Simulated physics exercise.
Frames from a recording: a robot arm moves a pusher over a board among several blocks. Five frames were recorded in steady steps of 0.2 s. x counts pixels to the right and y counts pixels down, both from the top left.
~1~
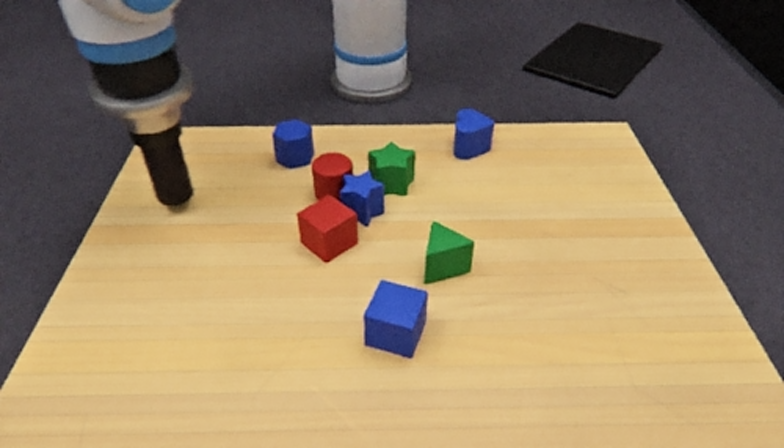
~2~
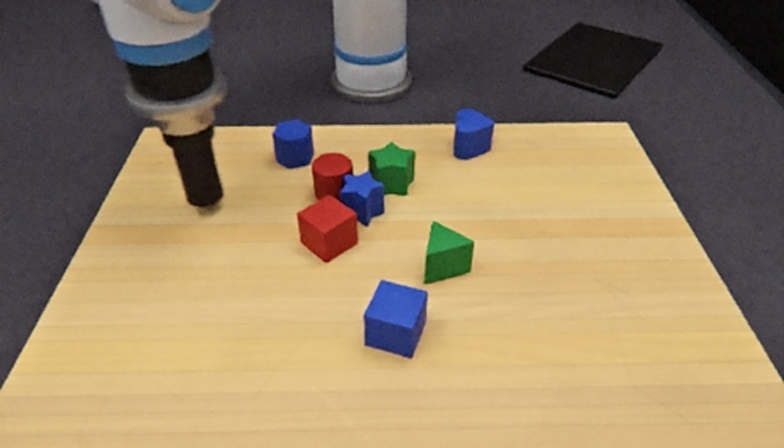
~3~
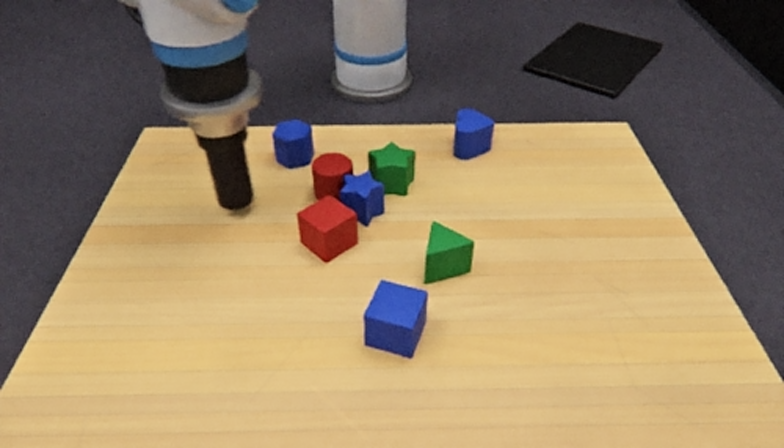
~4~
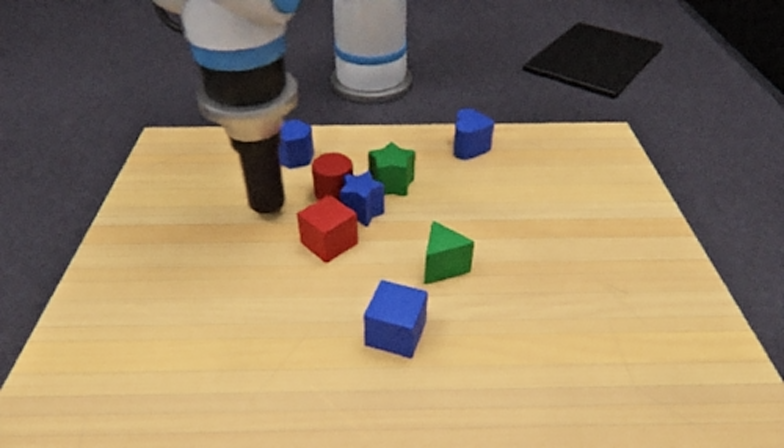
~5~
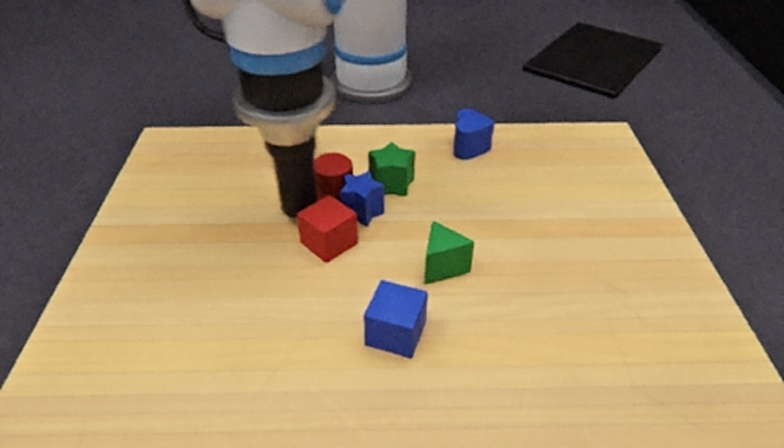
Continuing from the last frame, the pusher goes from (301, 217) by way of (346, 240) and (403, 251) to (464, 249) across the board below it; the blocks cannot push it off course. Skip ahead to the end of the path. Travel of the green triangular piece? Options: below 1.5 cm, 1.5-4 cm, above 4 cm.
The move is medium, 1.5 to 4 cm.
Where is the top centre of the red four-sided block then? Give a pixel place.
If I read the scene right, the answer is (365, 247).
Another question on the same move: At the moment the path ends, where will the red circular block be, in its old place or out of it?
It stays put.
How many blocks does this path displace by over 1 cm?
Shifted over 1 cm: Two.
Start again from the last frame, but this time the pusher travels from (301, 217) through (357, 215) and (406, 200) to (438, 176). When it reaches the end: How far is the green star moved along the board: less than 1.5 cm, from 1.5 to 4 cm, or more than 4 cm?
Travel: 1.5-4 cm.
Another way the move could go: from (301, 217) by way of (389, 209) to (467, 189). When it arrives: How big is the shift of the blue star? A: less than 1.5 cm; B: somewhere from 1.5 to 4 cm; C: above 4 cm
My pick is C.
On the path given first. One third of the way, pusher at (346, 230); red four-sided block at (355, 238), turned 35° clockwise.
Two thirds of the way, pusher at (404, 241); red four-sided block at (365, 247), turned 55° clockwise.
At the end, pusher at (465, 239); red four-sided block at (365, 247), turned 55° clockwise; red circular block still; blue star still; green triangular piece at (470, 244), turned 70° clockwise.
